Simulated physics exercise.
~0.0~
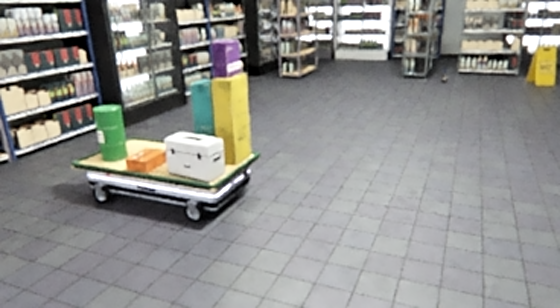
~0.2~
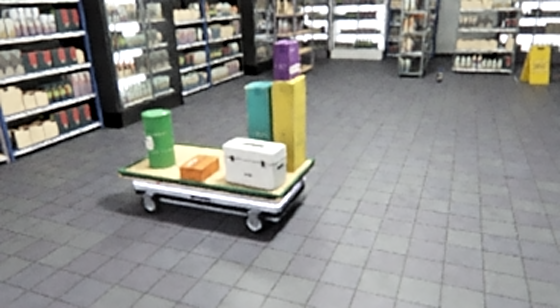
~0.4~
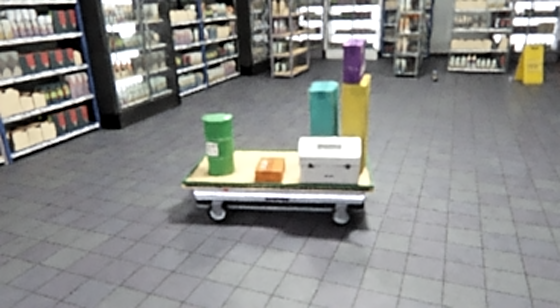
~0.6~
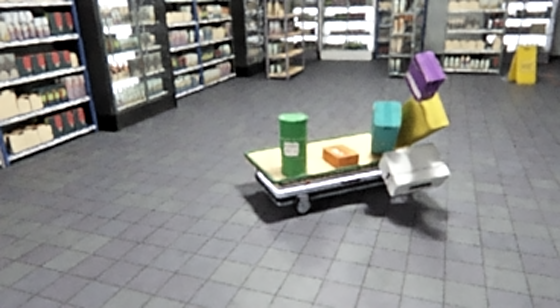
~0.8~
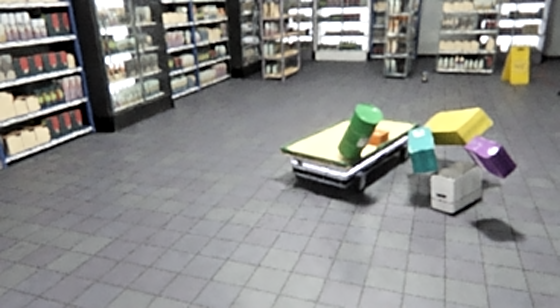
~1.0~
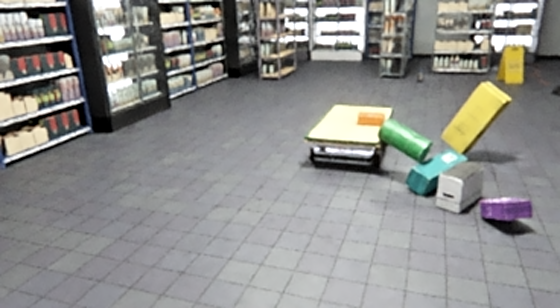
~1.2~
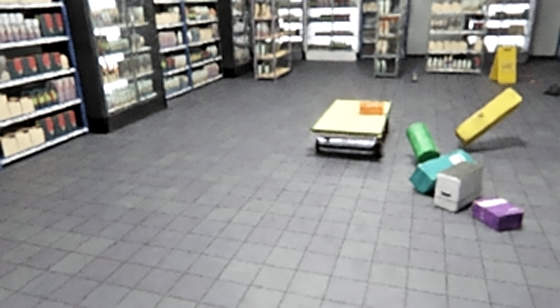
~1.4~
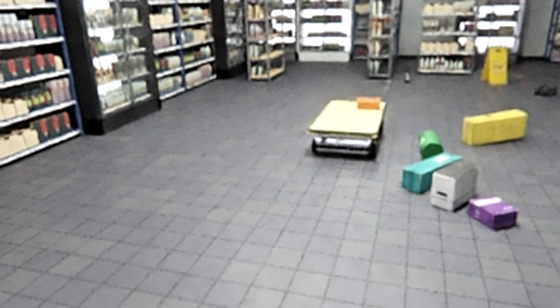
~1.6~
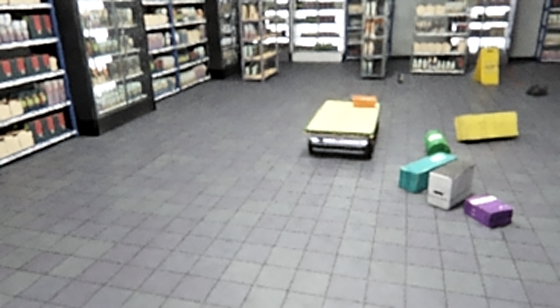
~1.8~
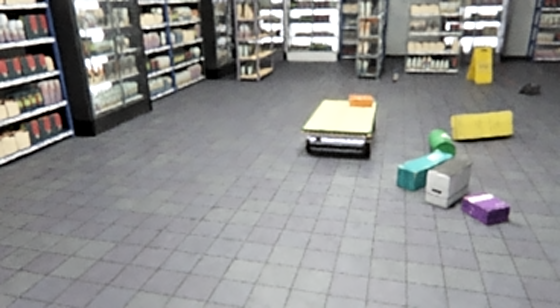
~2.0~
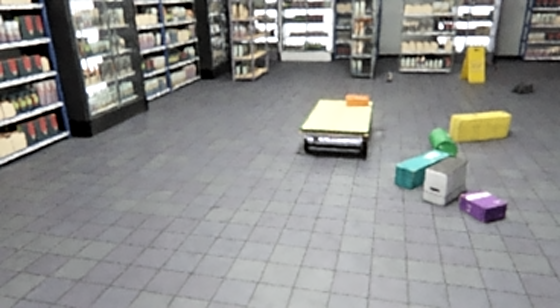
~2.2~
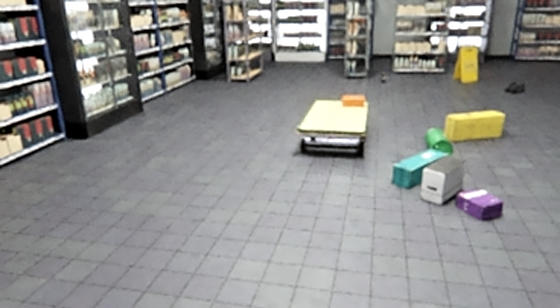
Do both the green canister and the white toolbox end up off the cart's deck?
Yes, both go over the side as the cart turns. The green canister ends lying on its side on the floor, and the white toolbox rests upside down near it.
A flat robot cart carrying a green canister, an orange parcel, a white toolbox and turquoise, yellow and purple boxes rolls to the right across a tiled shop floor. As it begins turning away from the viewer, the taller boxes lean and the white toolbox tips over the edge. The purple box drops too, followed by the yellow and turquoise boxes and the green canister. The cart finishes its turn and stops, facing the back shelves. Only the orange parcel remains on the deck, while the other five things lie scattered on the floor to the right.
